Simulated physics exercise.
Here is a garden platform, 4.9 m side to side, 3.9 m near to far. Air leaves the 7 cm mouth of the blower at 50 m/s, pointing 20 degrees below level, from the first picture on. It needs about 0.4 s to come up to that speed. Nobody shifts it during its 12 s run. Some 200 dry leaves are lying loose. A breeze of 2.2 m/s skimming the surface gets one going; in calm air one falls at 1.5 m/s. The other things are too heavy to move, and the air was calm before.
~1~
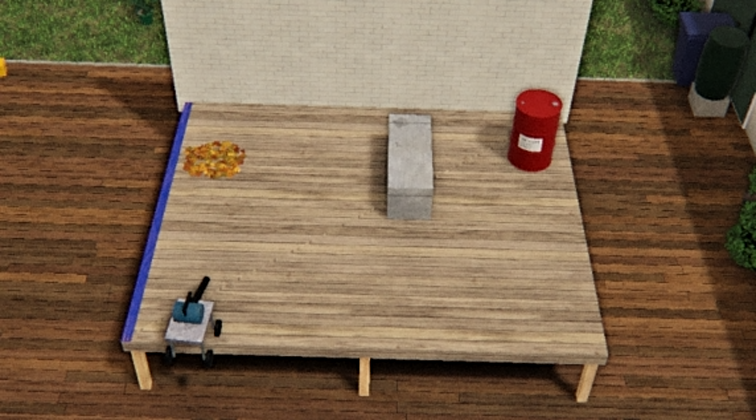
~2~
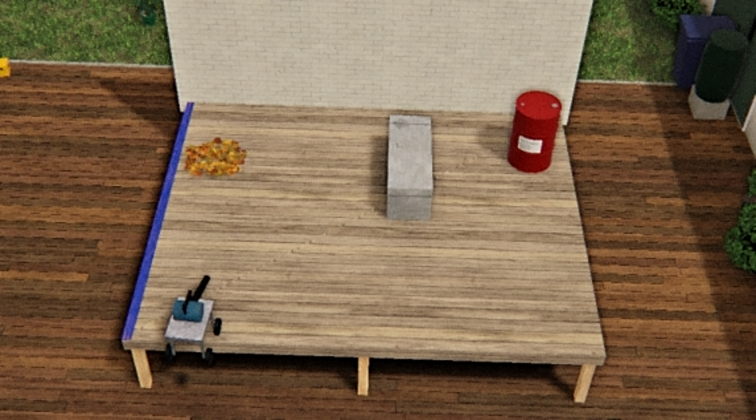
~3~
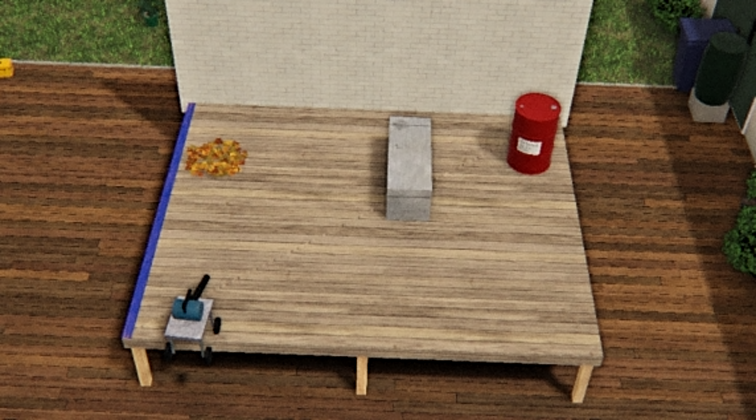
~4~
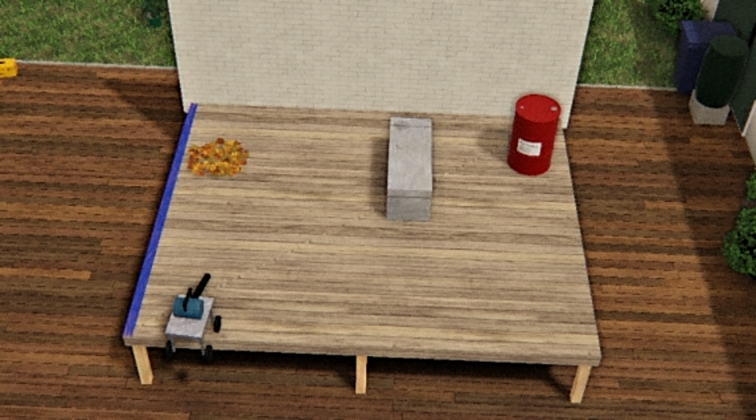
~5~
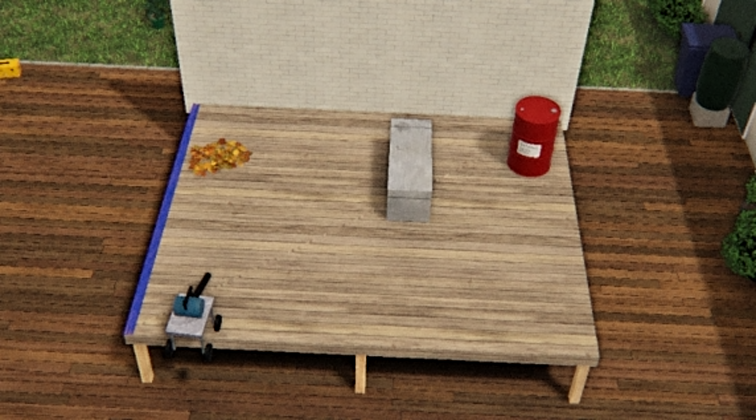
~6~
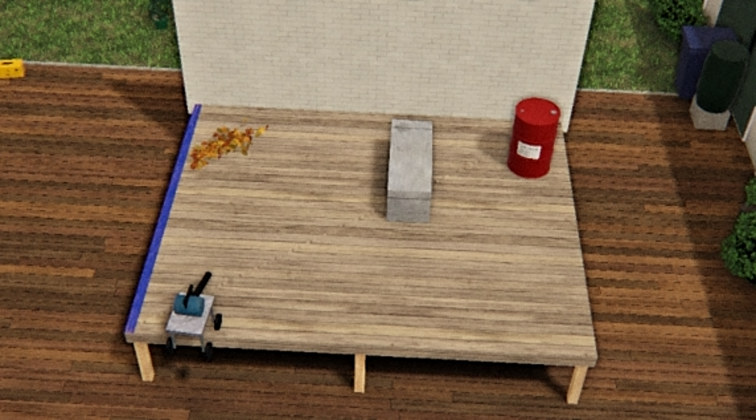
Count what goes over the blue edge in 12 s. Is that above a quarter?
More than a quarter over the blue edge: Yes.
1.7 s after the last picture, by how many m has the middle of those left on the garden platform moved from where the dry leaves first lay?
About 1.2 m.
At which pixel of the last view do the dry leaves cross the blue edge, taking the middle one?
Near (189, 124).
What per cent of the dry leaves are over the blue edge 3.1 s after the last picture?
About 60 %.
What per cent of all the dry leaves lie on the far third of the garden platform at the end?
Some 20 per cent.
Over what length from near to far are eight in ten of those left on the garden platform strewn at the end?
About 0.0 m.
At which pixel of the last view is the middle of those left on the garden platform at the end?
Near (225, 105).
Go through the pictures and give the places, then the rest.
The middle of the dry leaves is near (214, 159), none has stirred yet and the mouth of the blower is at (207, 279), in the first picture.
The middle of the dry leaves is near (215, 158), none has stirred yet and the blue edge is centred on (158, 206), in the second picture.
The middle of the dry leaves is near (216, 159), none has stirred yet, the top of a stone seat is at (410, 152) and the top of a barrel is at (538, 106), in the third picture.
The middle of the dry leaves is near (217, 159) and none has stirred yet, in the fourth picture.
The middle of the dry leaves is near (219, 156), the farthest in sight from the blower is at (221, 141) and about 15 % have left their places, in the fifth picture.
The middle of the dry leaves is near (218, 147), the farthest in sight from the blower is at (245, 121) and about 60 % have left their places, in the sixth picture.
Then, 1.7 s after the last picture, 48 % are on the move or not yet settled, 52 % are over the blue edge; the middle of those still in play is near (225, 104).
Then, 3.1 s after the last picture, 36 % are on the move or not yet settled, 62 % are over the blue edge; the middle of those still in play is near (229, 105).
Then, 5.8 s after the last picture, 24 % are on the move or not yet settled, 72 % are over the blue edge; the middle of those still in play is near (233, 105).
Then, 11.2 s after the last picture, at the end, 80 % are over the blue edge; the middle of those still in play is near (225, 105).
